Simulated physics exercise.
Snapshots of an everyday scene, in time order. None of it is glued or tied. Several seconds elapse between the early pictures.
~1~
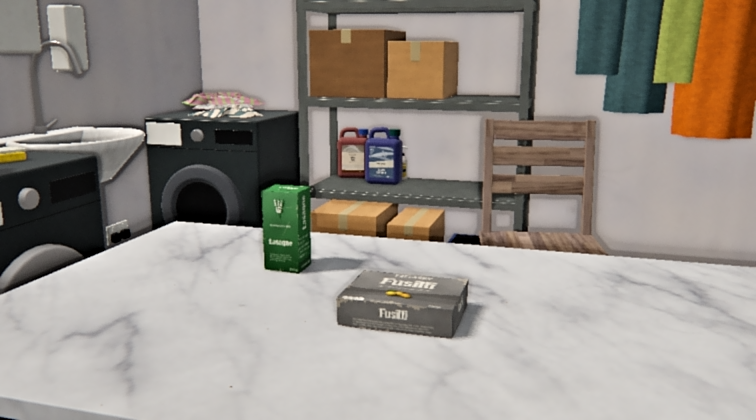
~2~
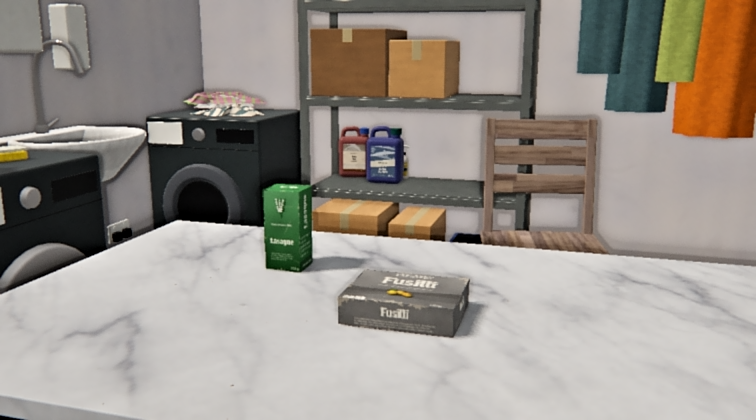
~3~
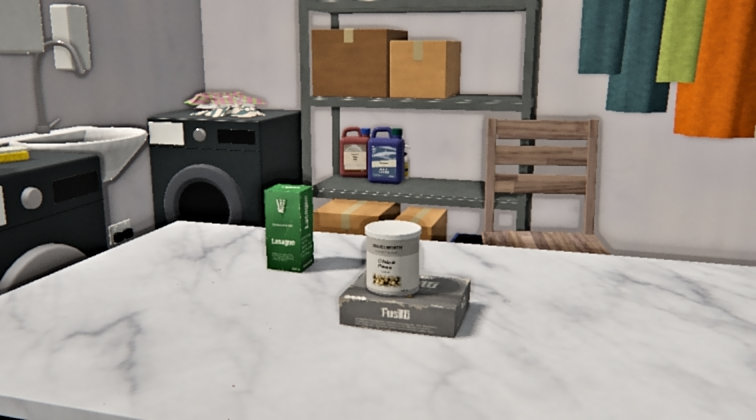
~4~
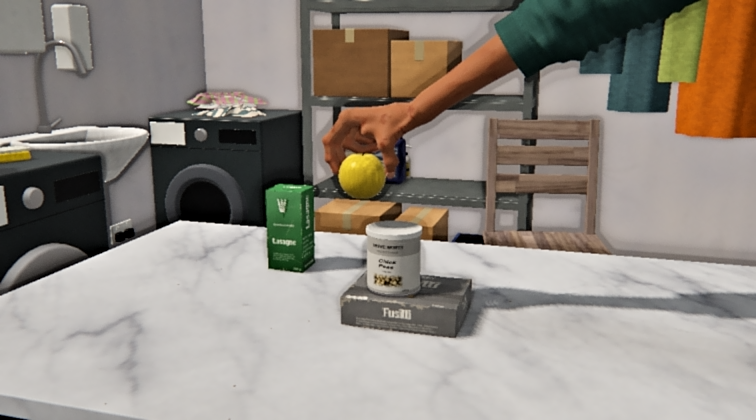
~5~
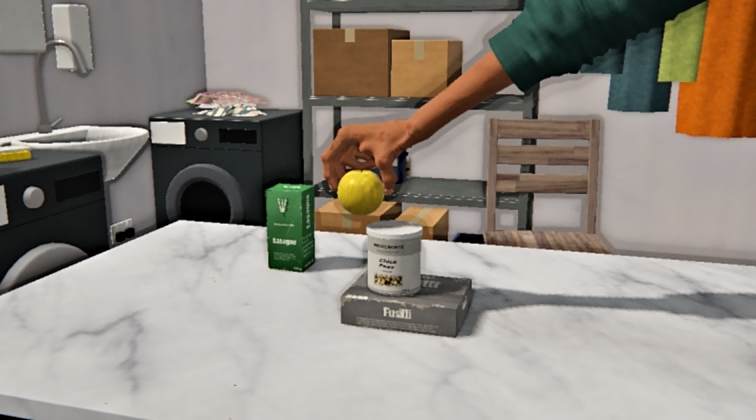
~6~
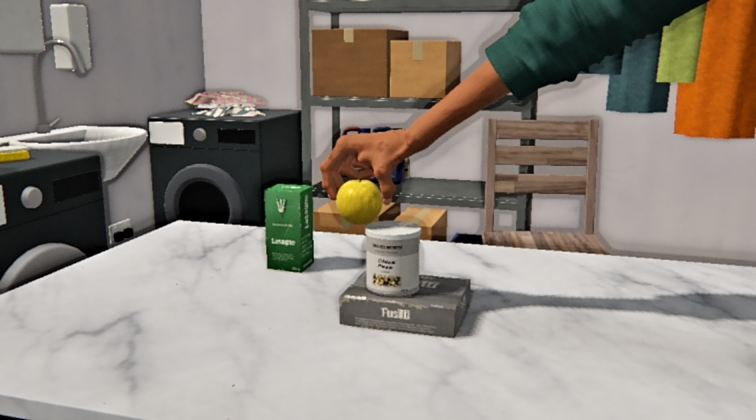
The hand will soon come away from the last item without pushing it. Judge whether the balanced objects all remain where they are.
The pile cannot bear the load.
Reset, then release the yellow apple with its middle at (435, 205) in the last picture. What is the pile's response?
What happens next is that it tips over.
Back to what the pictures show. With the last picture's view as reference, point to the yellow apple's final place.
Near (290, 285).
Then, 0.40 s past the last view, yellow apple now fallen.
Then, 0.50 s past the last view, things are still on the move.
Finally, fallen, yellow apple; the other 3 still in place. Final places as the last picture's camera would see them, yellow apple near (290, 285). The pile comes apart.
